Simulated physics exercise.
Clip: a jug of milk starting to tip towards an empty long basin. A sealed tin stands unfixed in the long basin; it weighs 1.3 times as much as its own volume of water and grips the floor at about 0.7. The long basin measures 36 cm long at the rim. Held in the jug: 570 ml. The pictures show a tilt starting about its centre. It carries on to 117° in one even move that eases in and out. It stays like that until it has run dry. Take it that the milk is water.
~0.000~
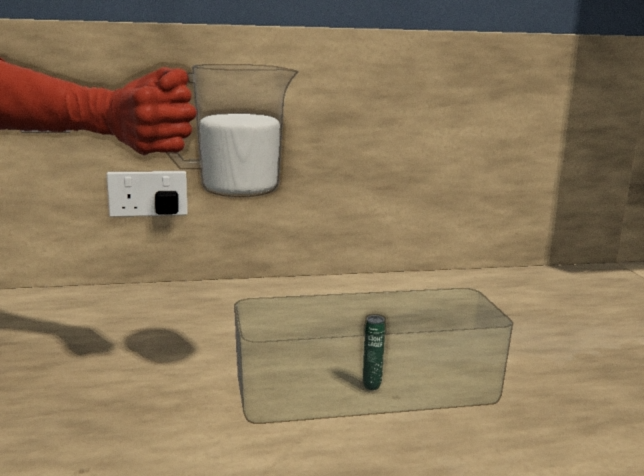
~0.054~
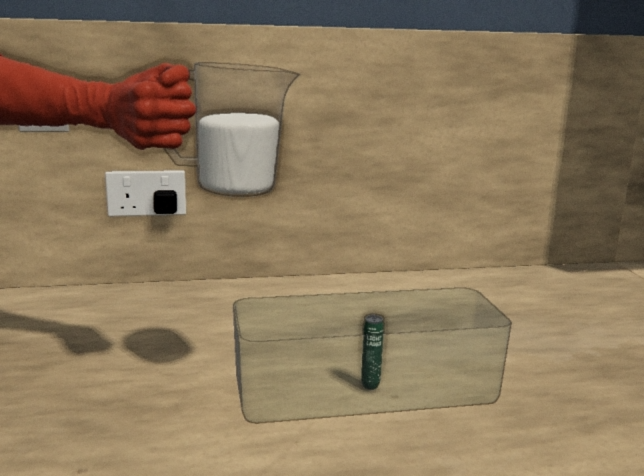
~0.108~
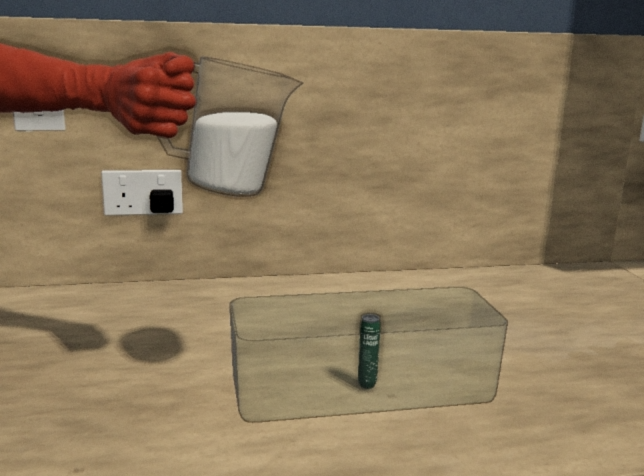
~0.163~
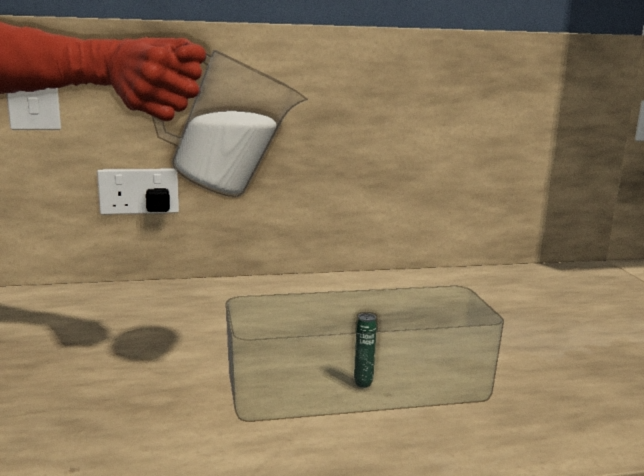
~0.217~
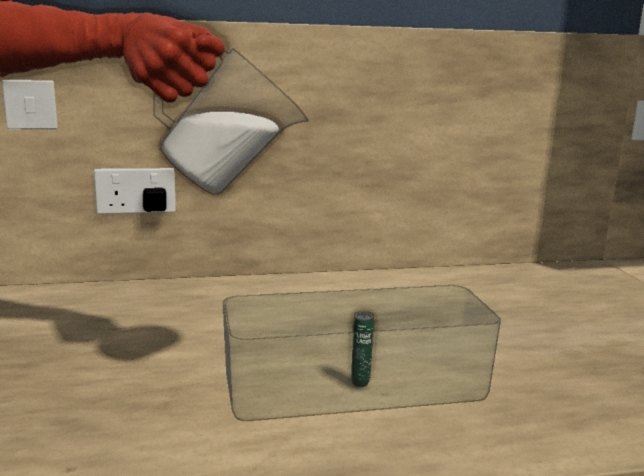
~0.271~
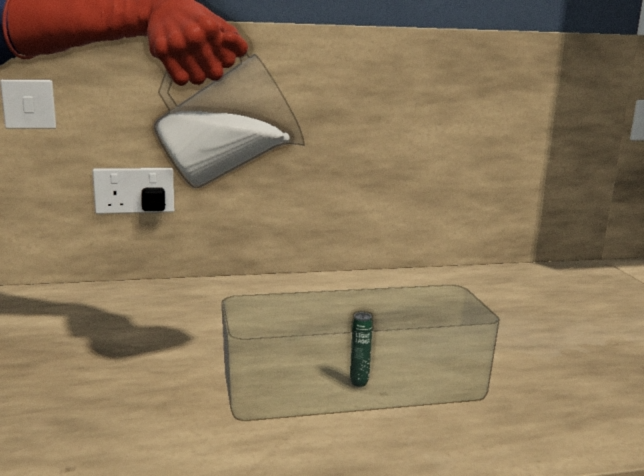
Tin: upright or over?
It tilts over.
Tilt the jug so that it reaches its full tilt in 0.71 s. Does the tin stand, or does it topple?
The tin tips over.
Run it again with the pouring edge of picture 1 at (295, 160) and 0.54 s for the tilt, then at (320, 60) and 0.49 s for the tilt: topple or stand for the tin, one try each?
In the first try it remains standing; in the second it comes down.
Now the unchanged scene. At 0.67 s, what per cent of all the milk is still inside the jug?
Roughly 8 percent remains.
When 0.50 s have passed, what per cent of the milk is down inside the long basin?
4 %, roughly.
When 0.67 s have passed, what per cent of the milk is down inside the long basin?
I'd say roughly 62 in a hundred of it.
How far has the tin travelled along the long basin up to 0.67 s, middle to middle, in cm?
I'd put it at around 0 centimetres.
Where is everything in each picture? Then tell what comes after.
In the first frame, it leans 0°; its right rim is at (298, 70); the milk meets the walls at (199, 120) and (278, 120); the long basin's rim runs from (238, 321) to (495, 307); the tin's top is at (375, 322).
In the second frame, it leans 3°; its right rim is at (300, 73); the milk meets the walls at (198, 120) and (277, 119).
In the third frame, it leans 11°; its right rim is at (303, 82); the milk meets the walls at (196, 121) and (276, 119).
In the fourth frame, it leans 25°; its right rim is at (308, 98); the milk meets the walls at (187, 125) and (276, 119).
In the fifth frame, it leans 41°; its right rim is at (309, 120); the milk meets the walls at (170, 131) and (279, 122).
In the sixth frame, it leans 59°; its right rim is at (305, 145); the milk meets the walls at (160, 118) and (286, 133).
By 0.50 s the tilt is 116° and 53 per cent is still to pour; the tin stands where it began.
By 0.67 s the tilt is 117° and 8 per cent is still to pour; the tin stands where it began.
By 0.85 s the tilt is 117° and 0 per cent is still to pour; the tin leans 17°.
By 1.04 s the tilt is 117° and 0 per cent is still to pour; the tin lies on its side.
At rest the tin lies on its side.
